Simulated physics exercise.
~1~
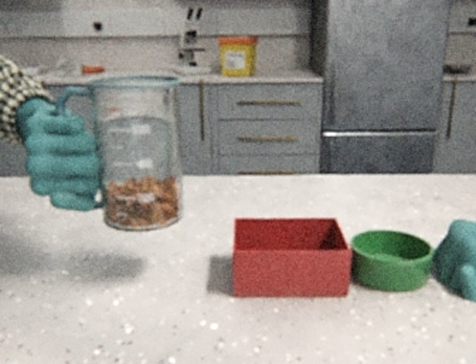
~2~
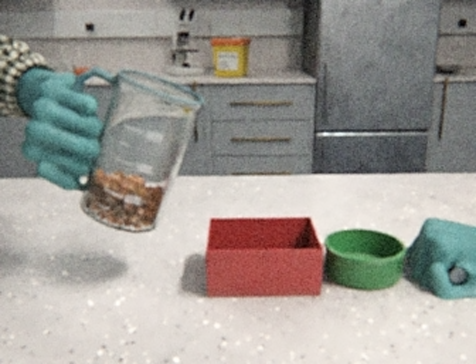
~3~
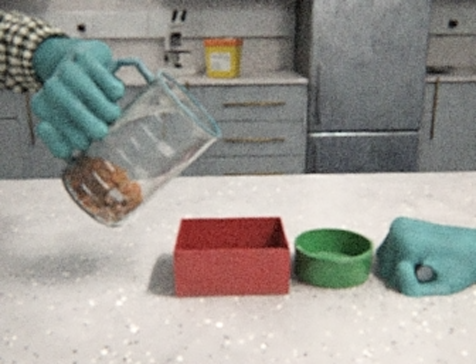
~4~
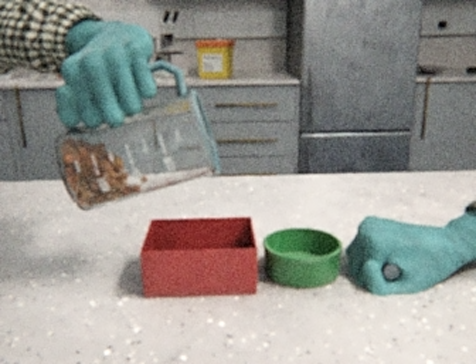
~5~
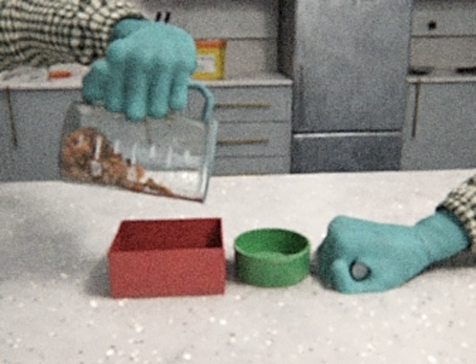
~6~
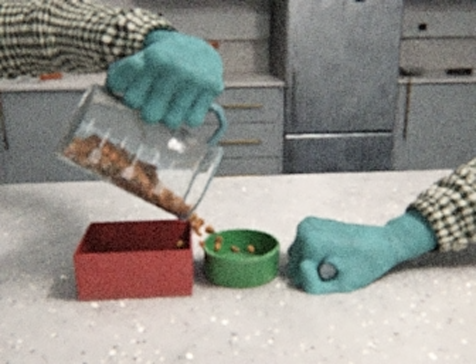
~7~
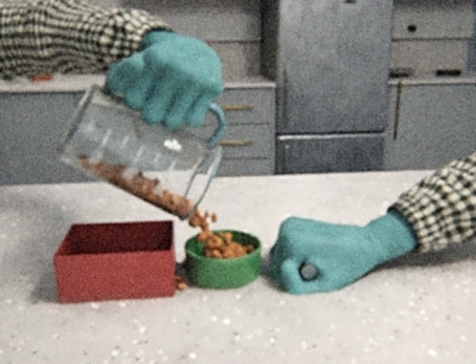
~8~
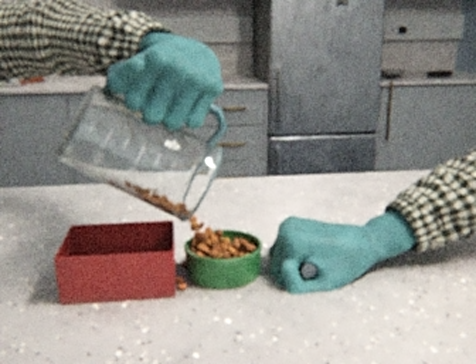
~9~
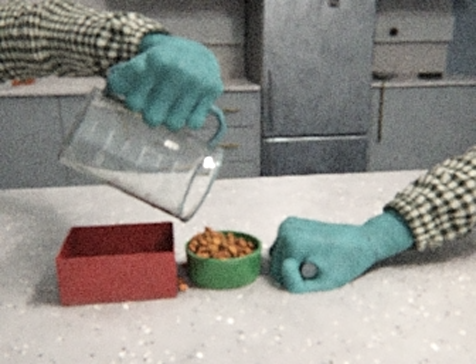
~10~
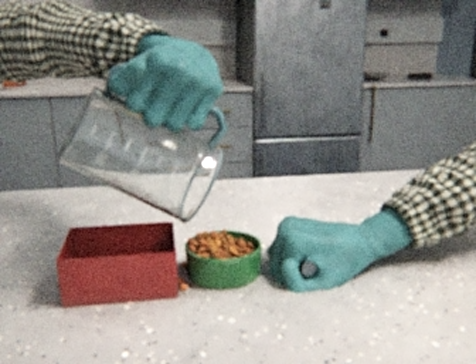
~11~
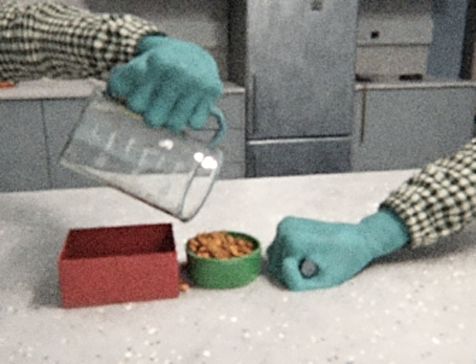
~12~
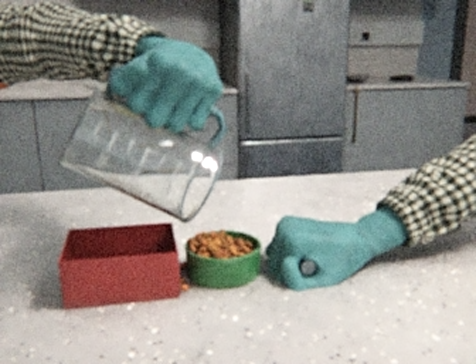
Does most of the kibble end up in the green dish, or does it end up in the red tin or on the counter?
Most of the kibble ends up in the green dish, which finishes heaped full, while neither the red tin nor the counter gets any large share.
